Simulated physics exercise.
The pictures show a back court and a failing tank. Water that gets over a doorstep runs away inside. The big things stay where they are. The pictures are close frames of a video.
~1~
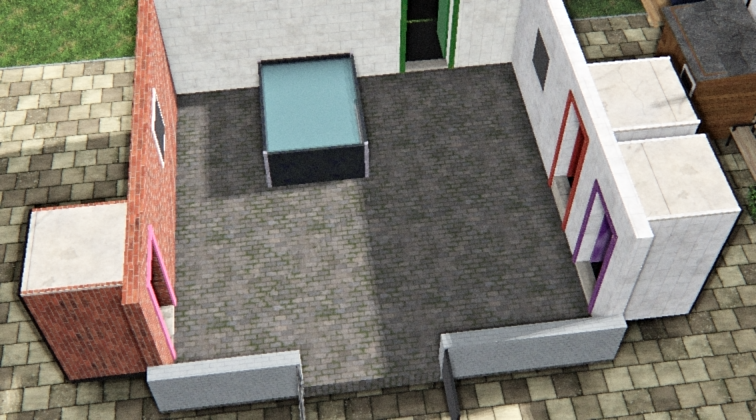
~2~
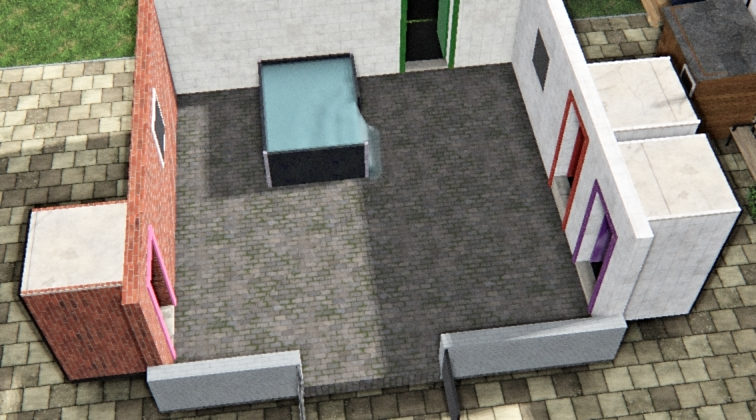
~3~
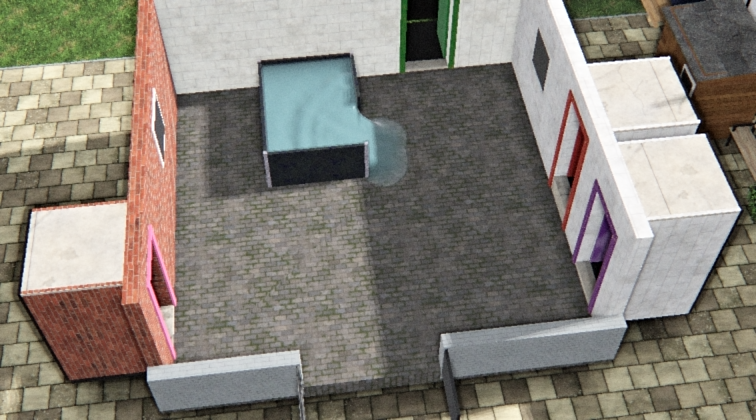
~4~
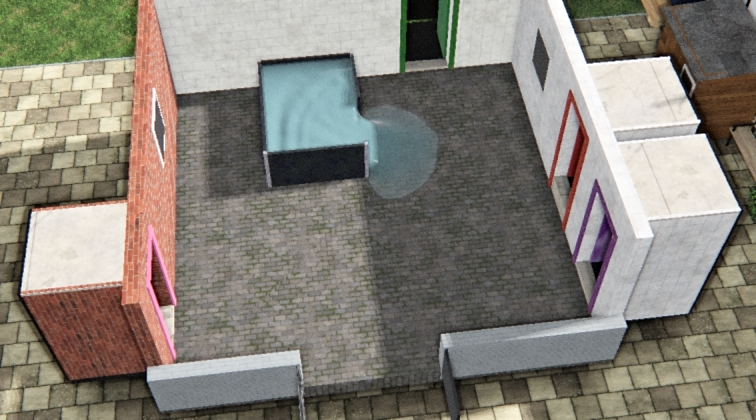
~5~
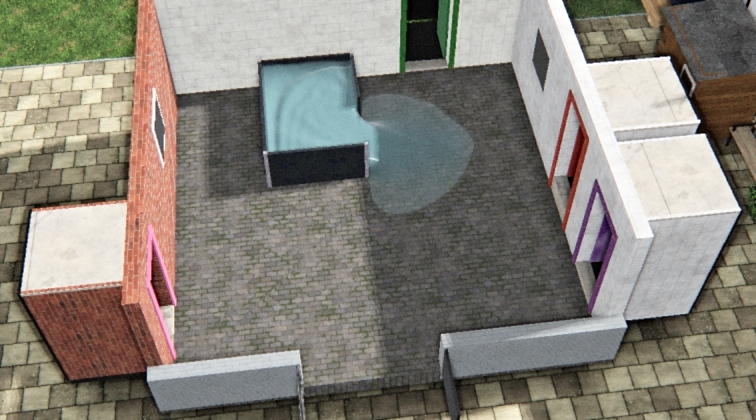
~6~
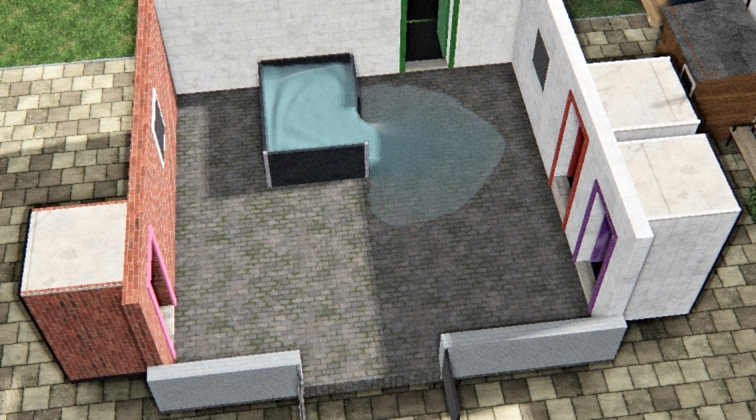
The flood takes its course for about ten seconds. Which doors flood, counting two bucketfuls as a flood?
In the end: The green door lets in a lot; the pink door lets in a lot; the purple door lets in a lot; the red door admits no more than that.
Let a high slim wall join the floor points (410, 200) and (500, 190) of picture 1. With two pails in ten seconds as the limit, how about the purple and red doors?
The purple one keeps below it, the red one lets less in.
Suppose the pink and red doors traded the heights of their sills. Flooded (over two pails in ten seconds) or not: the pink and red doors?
My reading: Pink is under; red floods.
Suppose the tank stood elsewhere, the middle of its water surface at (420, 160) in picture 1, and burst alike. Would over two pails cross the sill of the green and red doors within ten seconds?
My reading: The green one passes that mark; the red one passes that mark.
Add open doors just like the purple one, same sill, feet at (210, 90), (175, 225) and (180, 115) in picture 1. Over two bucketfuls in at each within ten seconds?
One after the other: Is under, lets less in, stays under.
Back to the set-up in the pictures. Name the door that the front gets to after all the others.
It is the pink door.
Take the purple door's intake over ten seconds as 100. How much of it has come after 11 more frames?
Some 0 per cent.
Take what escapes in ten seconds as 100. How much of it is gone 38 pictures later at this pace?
Close to 35 %.
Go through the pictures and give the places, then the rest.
In the first frame, still water in the water tank at (311, 104).
In the second frame, water pours out at (361, 140) and has run to (371, 179).
In the third frame, water pours out at (361, 142) and has run to (391, 182).
In the fourth frame, the front is at (432, 132), out from the gap at (361, 144).
In the fifth frame, water pours out at (361, 144) and has run to (470, 147).
In the sixth frame, the front is at (502, 149), out from the gap at (361, 143).
A moment on, water covers 30 % of the floor; the green door wet at the sill, nothing in, the pink door not reached, the purple door not reached, the red door wet at the sill, nothing in.
Next, water covers 40 % of the floor; the green door under two buckets in, the pink door not reached, the purple door wet at the sill, nothing in, the red door wet at the sill, nothing in.
Then, water covers 45 % of the floor; the green door under two buckets in, the pink door not reached, the purple door under two buckets in, the red door wet at the sill, nothing in.
Later, water covers 80 % of the floor; the green door over two buckets in, the pink door under two buckets in, the purple door over two buckets in, the red door wet at the sill, nothing in.
In the end, water covers 90 % of the floor; the green door over two buckets in, the pink door over two buckets in, the purple door far over two buckets in, the red door wet at the sill, nothing in.
